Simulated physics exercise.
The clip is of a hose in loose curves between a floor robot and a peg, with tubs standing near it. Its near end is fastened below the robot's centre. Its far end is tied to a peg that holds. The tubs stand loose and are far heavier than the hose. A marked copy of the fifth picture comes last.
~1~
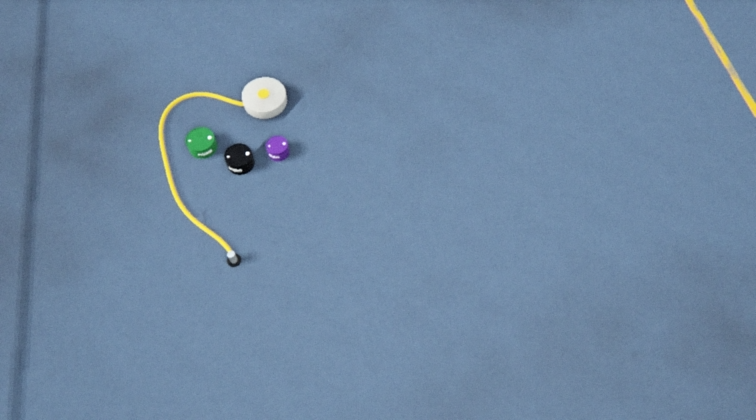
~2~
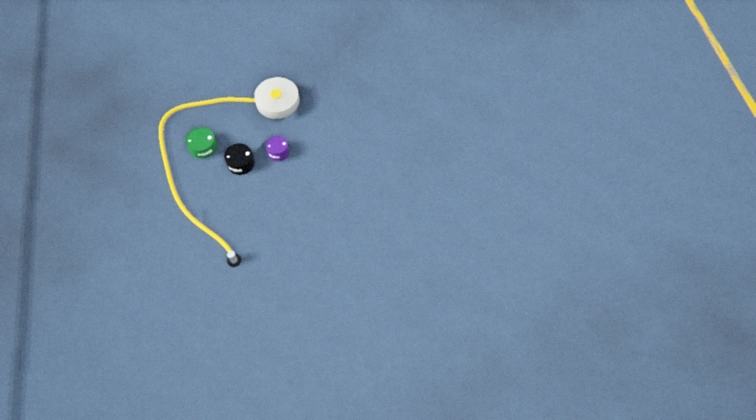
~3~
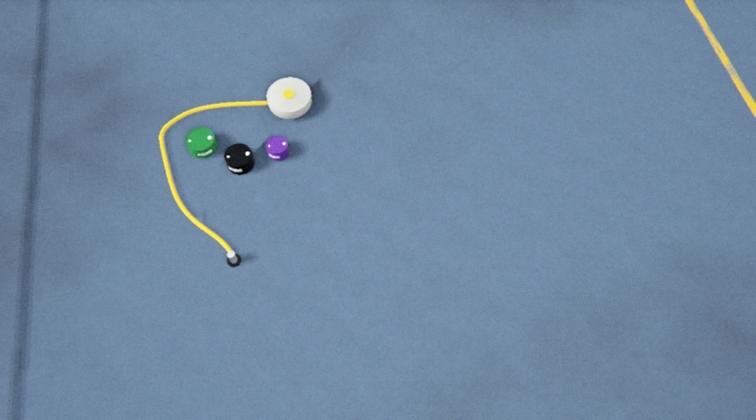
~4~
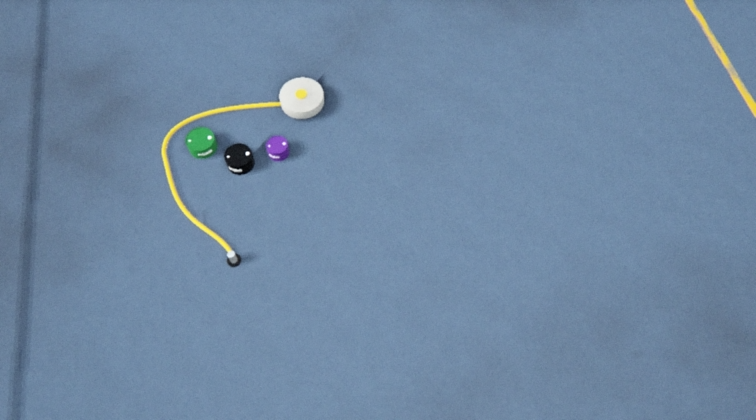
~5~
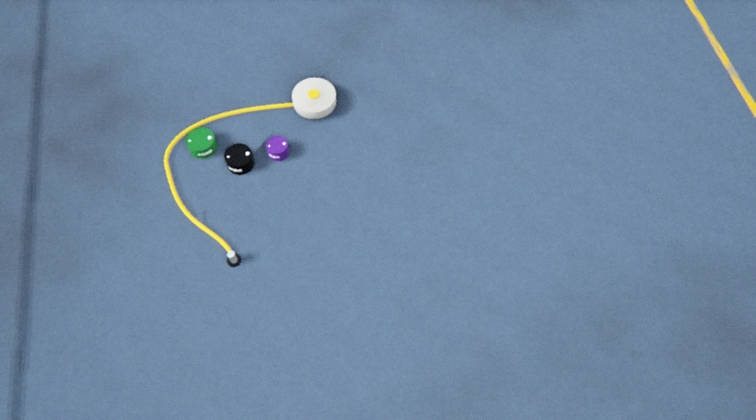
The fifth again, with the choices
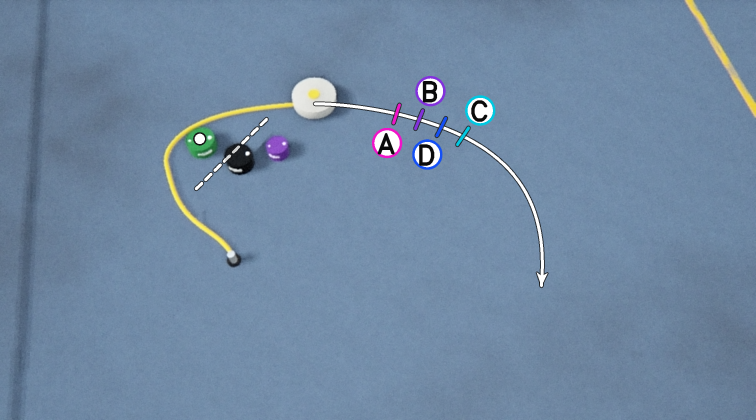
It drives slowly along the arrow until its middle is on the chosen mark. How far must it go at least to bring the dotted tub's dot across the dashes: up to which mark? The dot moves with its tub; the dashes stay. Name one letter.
The earliest such stop is B.
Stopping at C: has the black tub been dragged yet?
By then, yes.
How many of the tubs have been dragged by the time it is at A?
Two.
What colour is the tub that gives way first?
Green.
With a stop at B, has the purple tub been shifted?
No.
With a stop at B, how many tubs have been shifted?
Two.
On the marked copy, A at (397, 114); B at (419, 120); C at (463, 136); D at (441, 127); the dashed line at (233, 152); the route from (315, 104) via (474, 142) to (541, 286); the white dot at (200, 139).
Following B. Soon after the start, robot (352, 102); green tub (205, 144).
Later, robot (388, 107); black tub (247, 163); green tub (224, 151).
In the end, robot (420, 115); black tub (265, 171); green tub (242, 159); the dot on the green tub is over the dashed line.
As for the rest, A leaves the dotted tub short, at (229, 153); C does it too, but is farther than needed; D does it too, but is farther than needed.
